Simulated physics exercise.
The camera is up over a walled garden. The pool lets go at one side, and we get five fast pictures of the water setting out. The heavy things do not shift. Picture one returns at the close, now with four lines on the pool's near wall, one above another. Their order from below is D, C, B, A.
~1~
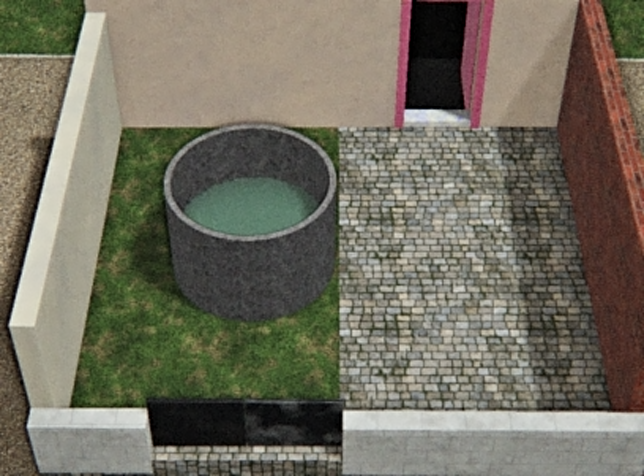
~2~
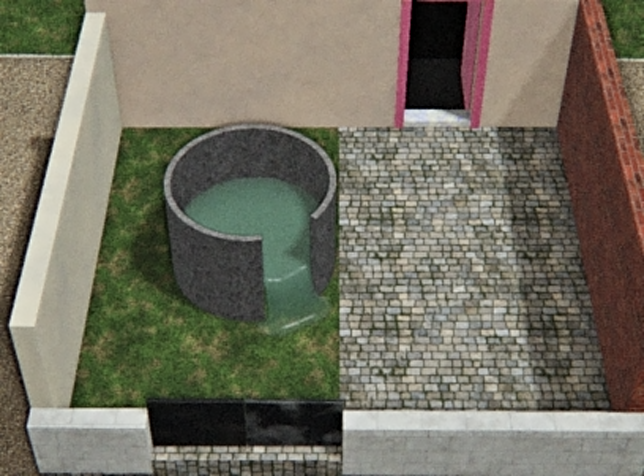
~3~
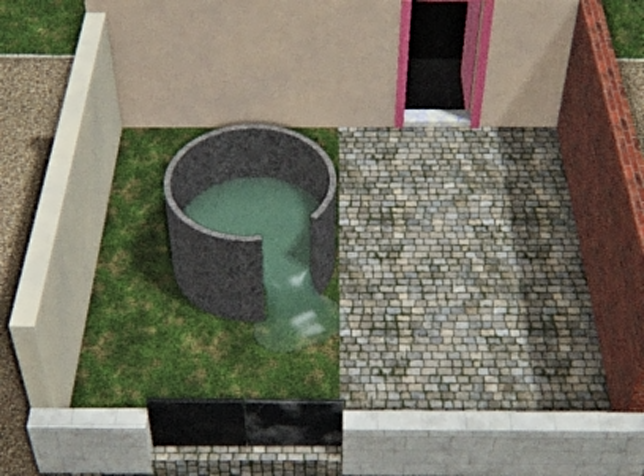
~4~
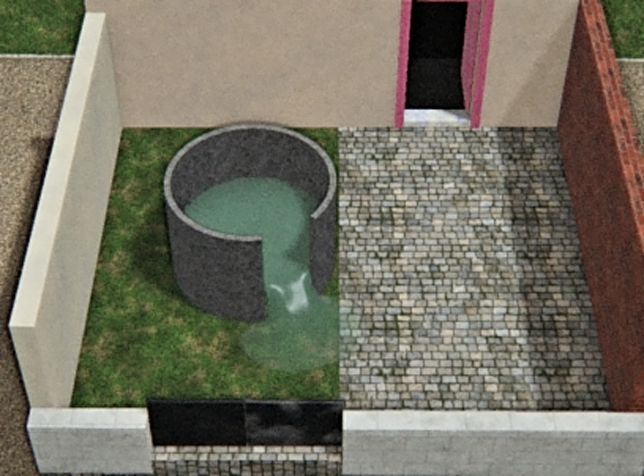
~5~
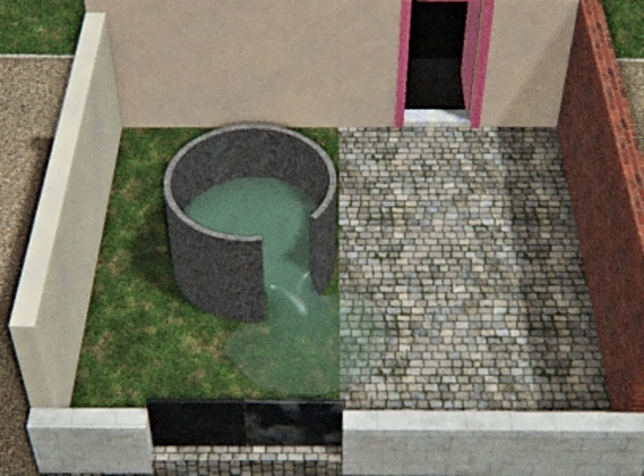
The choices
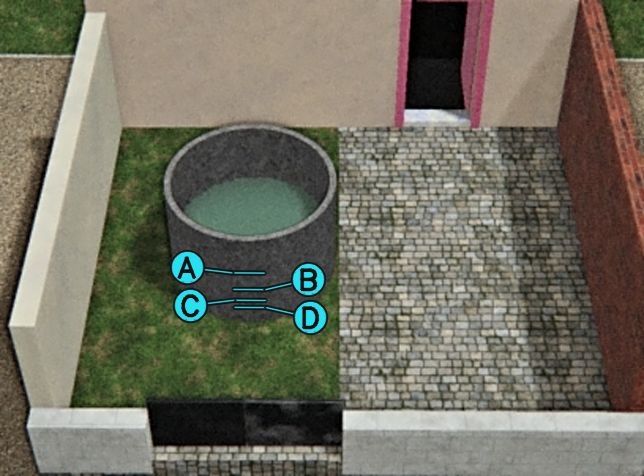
A walled garden is seen from above, its ground split between grass on the left and pale cobbles on the right. A round dark grey pool of green water stands on the grass, with a pink doorway behind, a red brick wall at right and a black gate in front. A gap opens in the pool's front right side and water pours out, spreading over the grass and onto the cobbles, while the camera stays still.
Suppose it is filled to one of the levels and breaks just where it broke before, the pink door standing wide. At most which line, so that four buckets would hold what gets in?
It is A.
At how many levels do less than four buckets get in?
All of them.
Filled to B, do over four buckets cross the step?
No, not at all.
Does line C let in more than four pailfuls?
No, not at all.
On the marked copy, A at (248, 273); B at (249, 289); C at (249, 300); D at (250, 307); from the bottom up D, C, B, A.
With A, a splash gets over, under a bucket.
With B, nothing gets over.
With C, nothing gets over.
With D, nothing gets over.
